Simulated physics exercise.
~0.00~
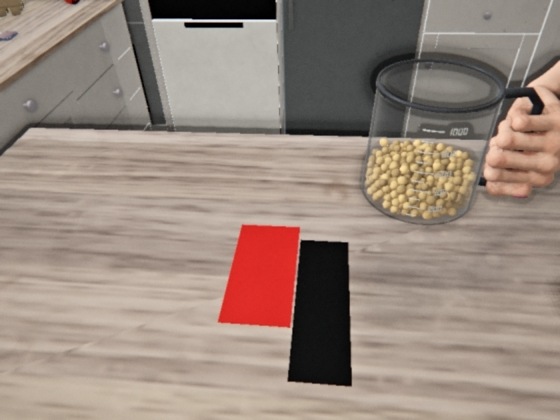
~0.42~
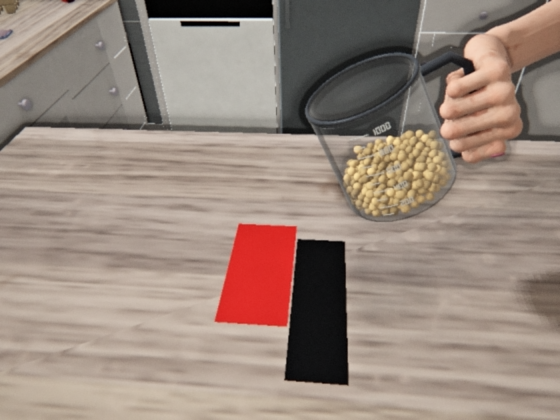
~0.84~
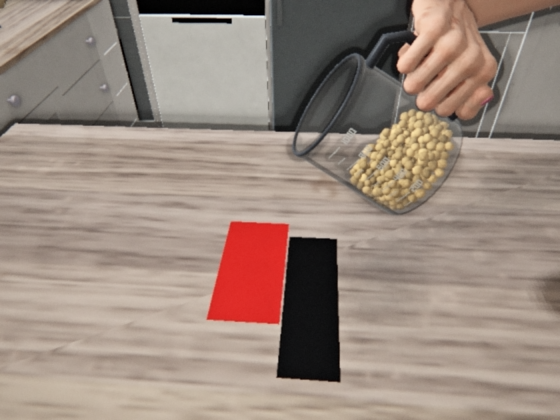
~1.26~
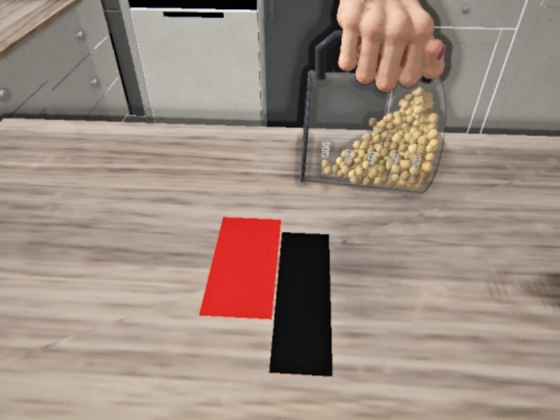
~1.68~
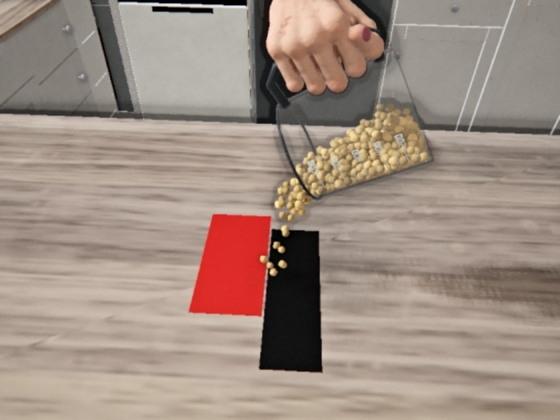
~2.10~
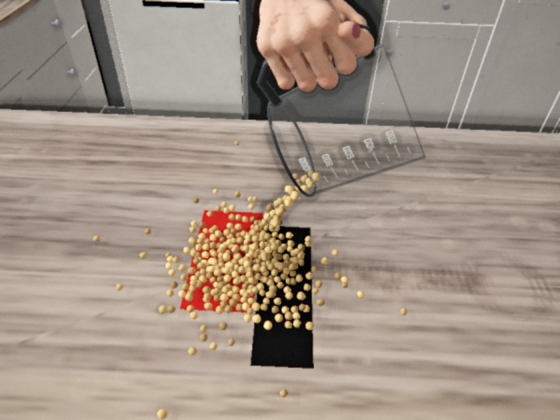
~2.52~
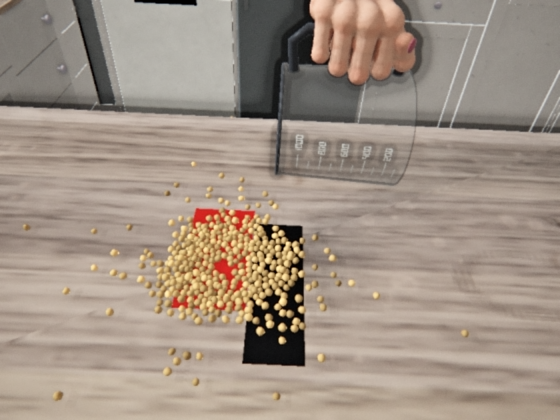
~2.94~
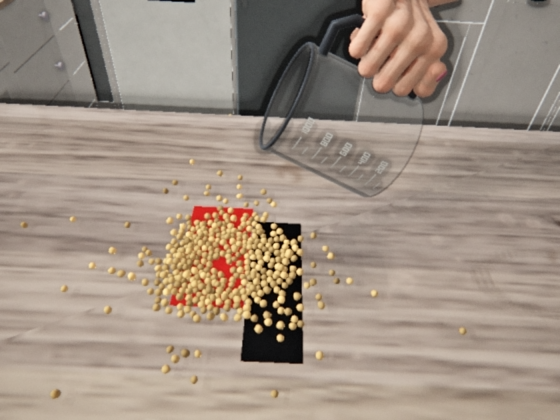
On a wood-grained table in a grey kitchen, a hand holds a clear jug of dried chickpeas behind a red mat and a black mat lying side by side. The hand moves the jug left while tipping it, and the chickpeas slide toward the rim. They spill out in a stream where the mats meet, then spread into a wide heap as the jug empties. The hand turns the jug partway back upright. At the end, chickpeas cover much of the red mat and part of the black one, with others scattered across the table.
